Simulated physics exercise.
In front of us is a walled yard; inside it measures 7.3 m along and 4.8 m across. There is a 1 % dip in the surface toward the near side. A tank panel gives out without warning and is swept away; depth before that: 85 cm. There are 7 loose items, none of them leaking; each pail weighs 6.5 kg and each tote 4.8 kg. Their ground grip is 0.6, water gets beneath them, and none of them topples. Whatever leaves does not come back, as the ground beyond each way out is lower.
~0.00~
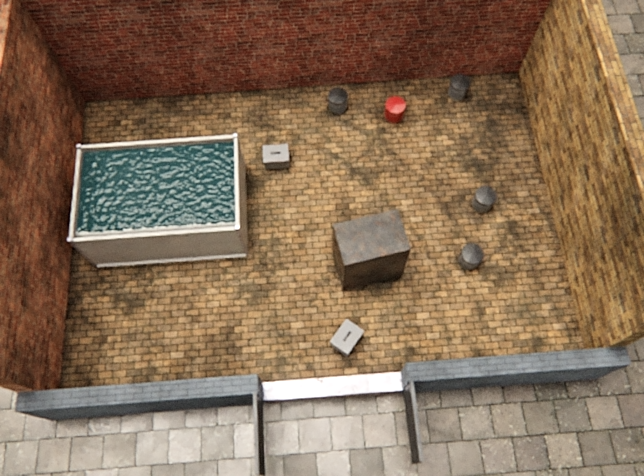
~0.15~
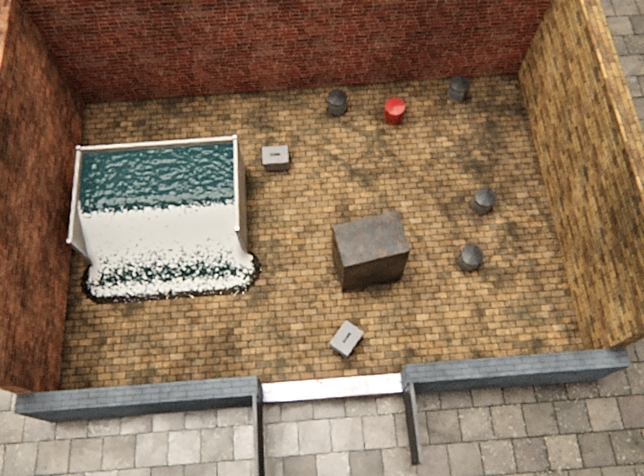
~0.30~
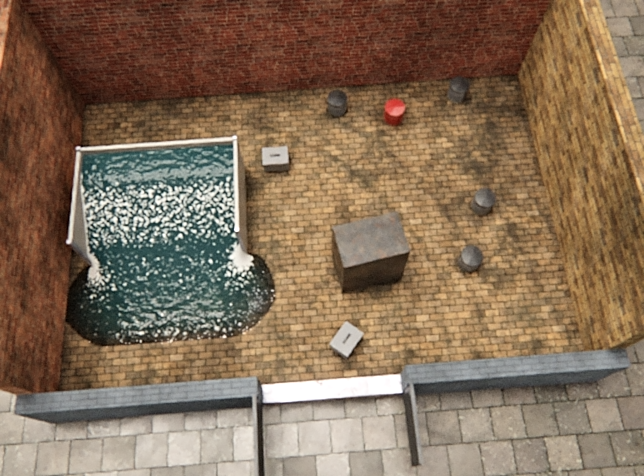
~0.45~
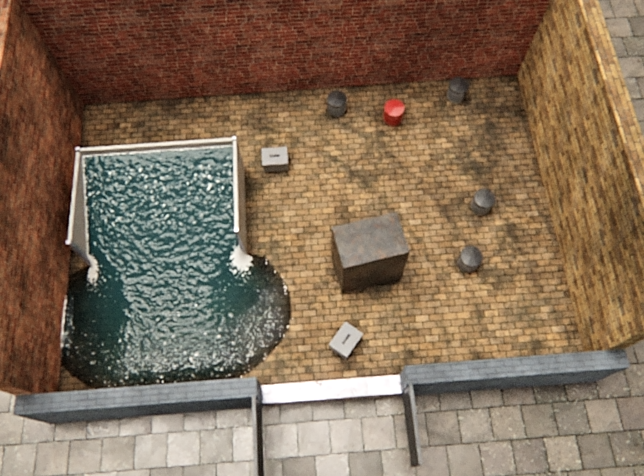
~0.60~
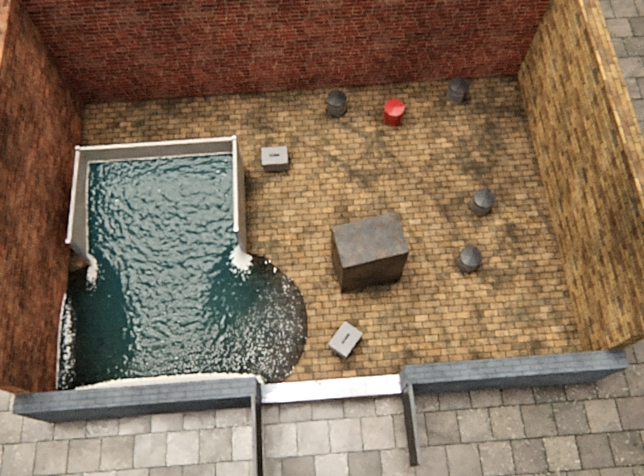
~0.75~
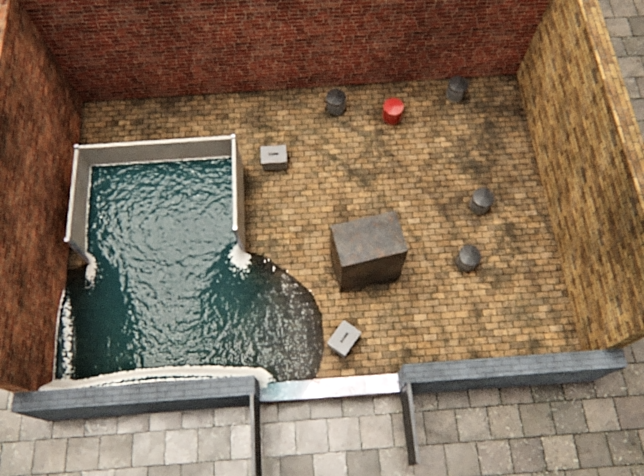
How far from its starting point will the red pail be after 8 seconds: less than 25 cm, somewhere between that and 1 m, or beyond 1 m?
Almost still.
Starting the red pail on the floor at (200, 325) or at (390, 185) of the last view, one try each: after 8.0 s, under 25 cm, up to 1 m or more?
Try one, it is swept a long way; try two, it keeps its spot.
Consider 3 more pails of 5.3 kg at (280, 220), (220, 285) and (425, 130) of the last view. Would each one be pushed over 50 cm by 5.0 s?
So that's within the threshold, beyond the threshold and within the threshold, in that sequence.
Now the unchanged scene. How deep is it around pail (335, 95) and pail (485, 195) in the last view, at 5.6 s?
I'd put it at 5 cm and 6 cm respectively.
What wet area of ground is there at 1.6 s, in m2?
Around 11.0 m2 of it.
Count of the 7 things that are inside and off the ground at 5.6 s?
That would be 2 of them.
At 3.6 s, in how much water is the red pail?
Near 0 cm deep.
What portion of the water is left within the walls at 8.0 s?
Remaining: Approx. 76 per cent.
After 1.6 s the red pail is near (394, 106), 0.0 m from its start, aground; 0 of 7 are out; 0 afloat.
After 3.6 s the red pail is near (394, 106), 0.0 m from its start, aground; 0 of 7 are out; 0 afloat.
After 5.6 s the red pail is near (394, 106), 0.0 m from its start, aground; 0 of 7 are out; 2 afloat.
After 8.0 s the red pail is near (392, 107), 0.0 m from its start, aground; 0 of 7 are out; 1 afloat.
